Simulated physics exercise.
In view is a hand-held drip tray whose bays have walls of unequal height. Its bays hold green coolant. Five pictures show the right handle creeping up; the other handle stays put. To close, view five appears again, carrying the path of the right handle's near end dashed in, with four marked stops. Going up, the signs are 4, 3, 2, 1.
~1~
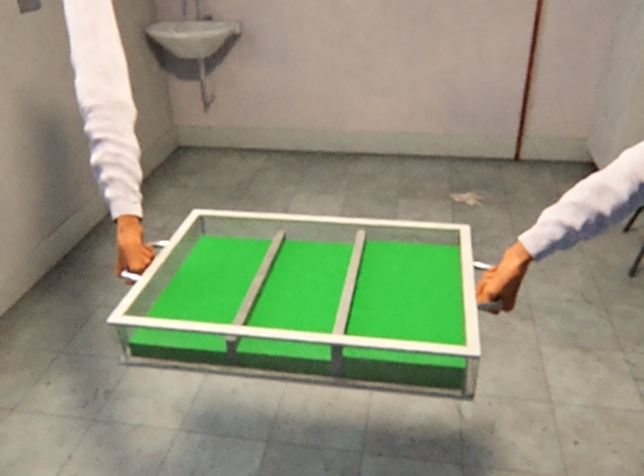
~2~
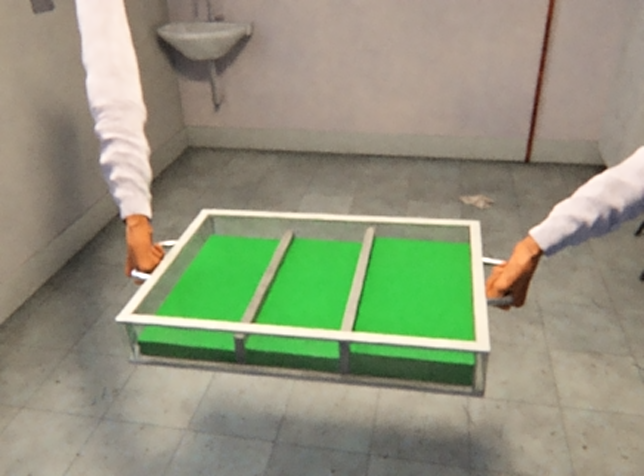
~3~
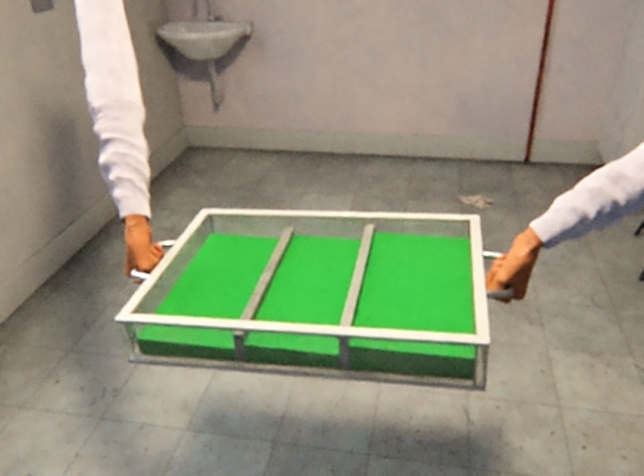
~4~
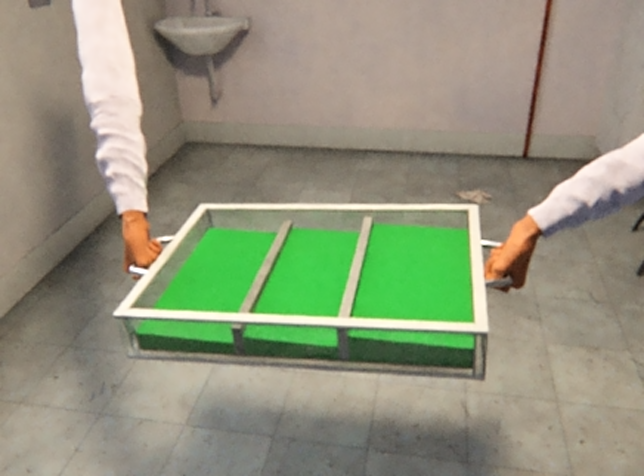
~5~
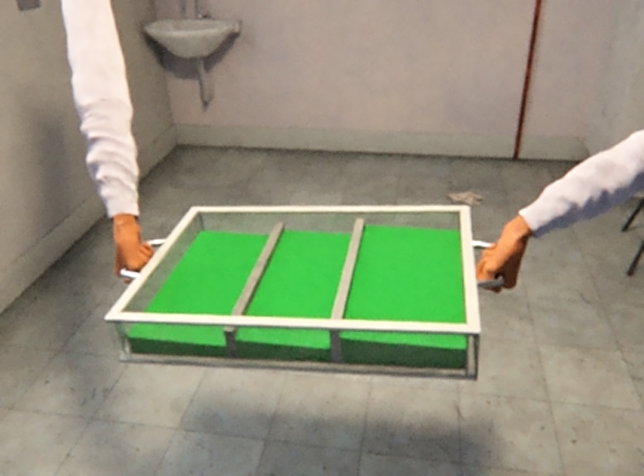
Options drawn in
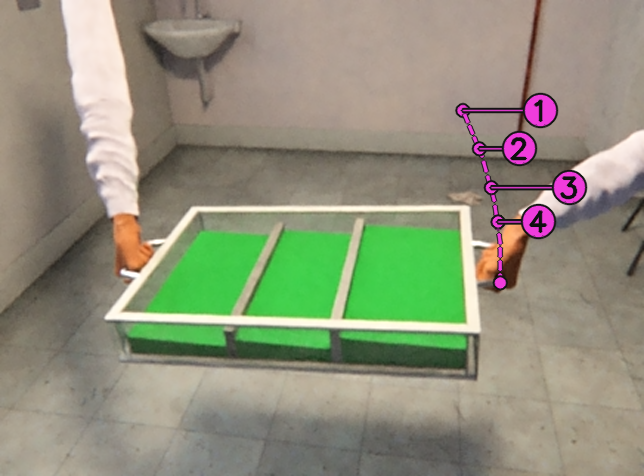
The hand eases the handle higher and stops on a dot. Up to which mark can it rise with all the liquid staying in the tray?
3.
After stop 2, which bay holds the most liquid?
It is the left one.
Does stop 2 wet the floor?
Yes.
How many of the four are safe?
Two of the four.
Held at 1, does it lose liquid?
Yes, it does.
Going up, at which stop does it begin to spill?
It is 2.
In magenta, 1 at (462, 110); 2 at (479, 148); 3 at (491, 187); 4 at (498, 221).
For stop 1, about 28 % goes over the rim.
For stop 2, about 10 % goes over the rim.
For stop 3, nothing spills; the left bay holds the most.
For stop 4, nothing spills; the right bay holds the most.
